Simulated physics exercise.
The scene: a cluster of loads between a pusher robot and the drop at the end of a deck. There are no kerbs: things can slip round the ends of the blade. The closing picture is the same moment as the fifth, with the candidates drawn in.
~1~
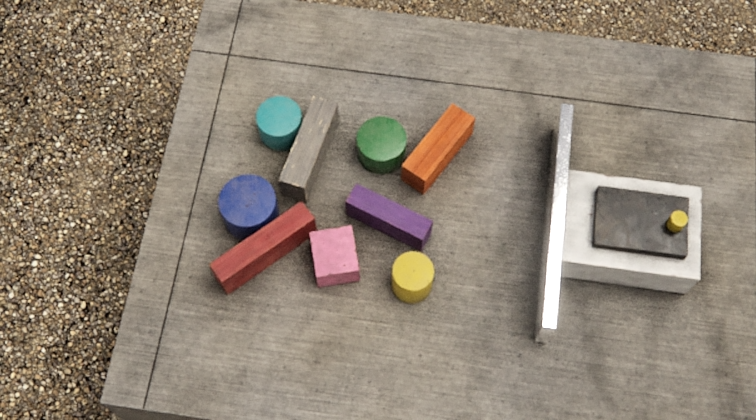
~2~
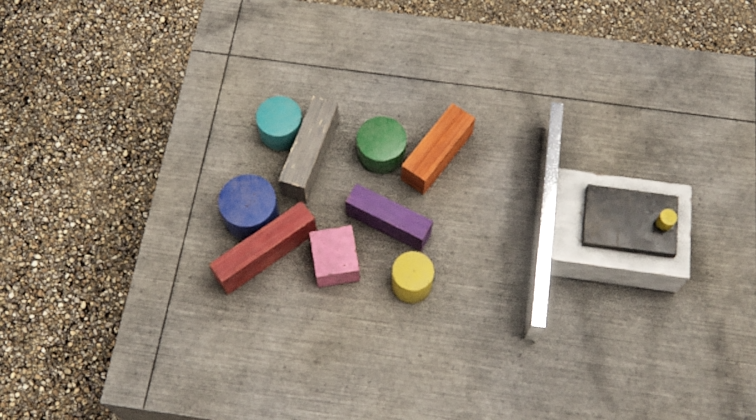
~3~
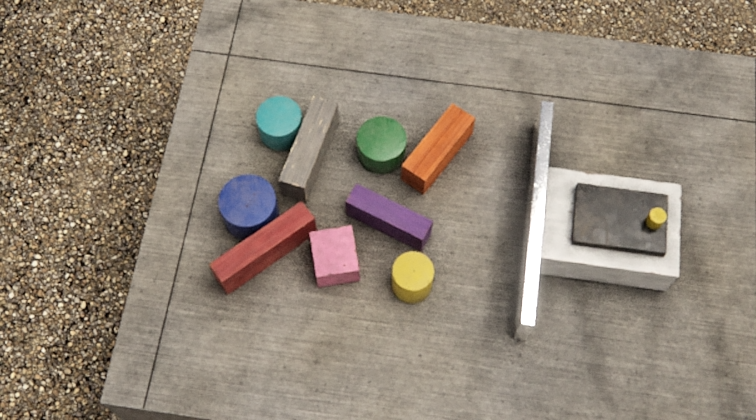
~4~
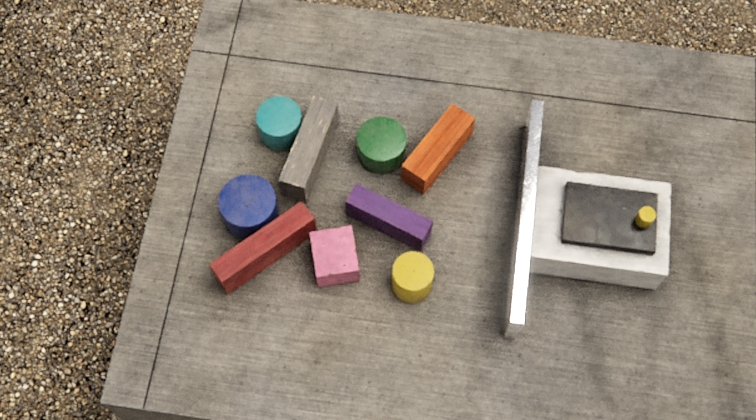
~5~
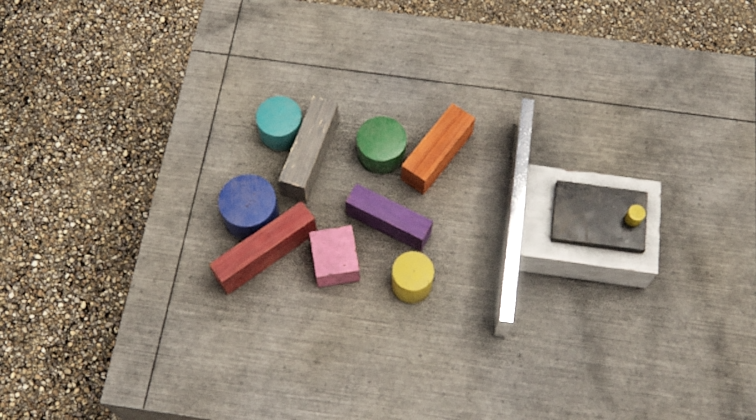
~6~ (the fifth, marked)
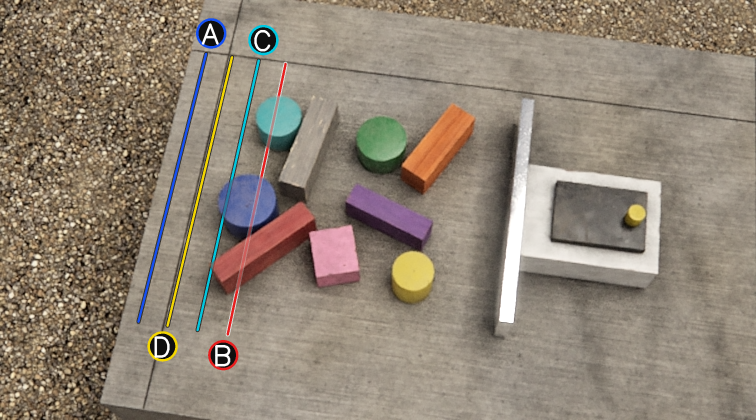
On a grey deck beside gravel, a white robot with a wide upright blade edges slowly left towards motionless coloured blocks and canisters.
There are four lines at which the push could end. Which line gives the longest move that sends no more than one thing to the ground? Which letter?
The farthest such stop is B.
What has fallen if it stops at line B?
The turquoise canister.
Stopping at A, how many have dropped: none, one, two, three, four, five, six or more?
By then, six or more.
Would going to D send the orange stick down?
No.
On the copy, A at (174, 180); B at (258, 191); C at (230, 187); D at (202, 184).
On B. First, robot (497, 202); yellow canister (385, 274); orange stick (410, 147).
Then, robot (401, 189); turquoise canister (213, 111); grey bar (245, 132).
Finally, robot (331, 180); turquoise canister over the edge; grey bar (182, 116); one fallen.
By contrast, A drops seven; C drops three; D drops five.
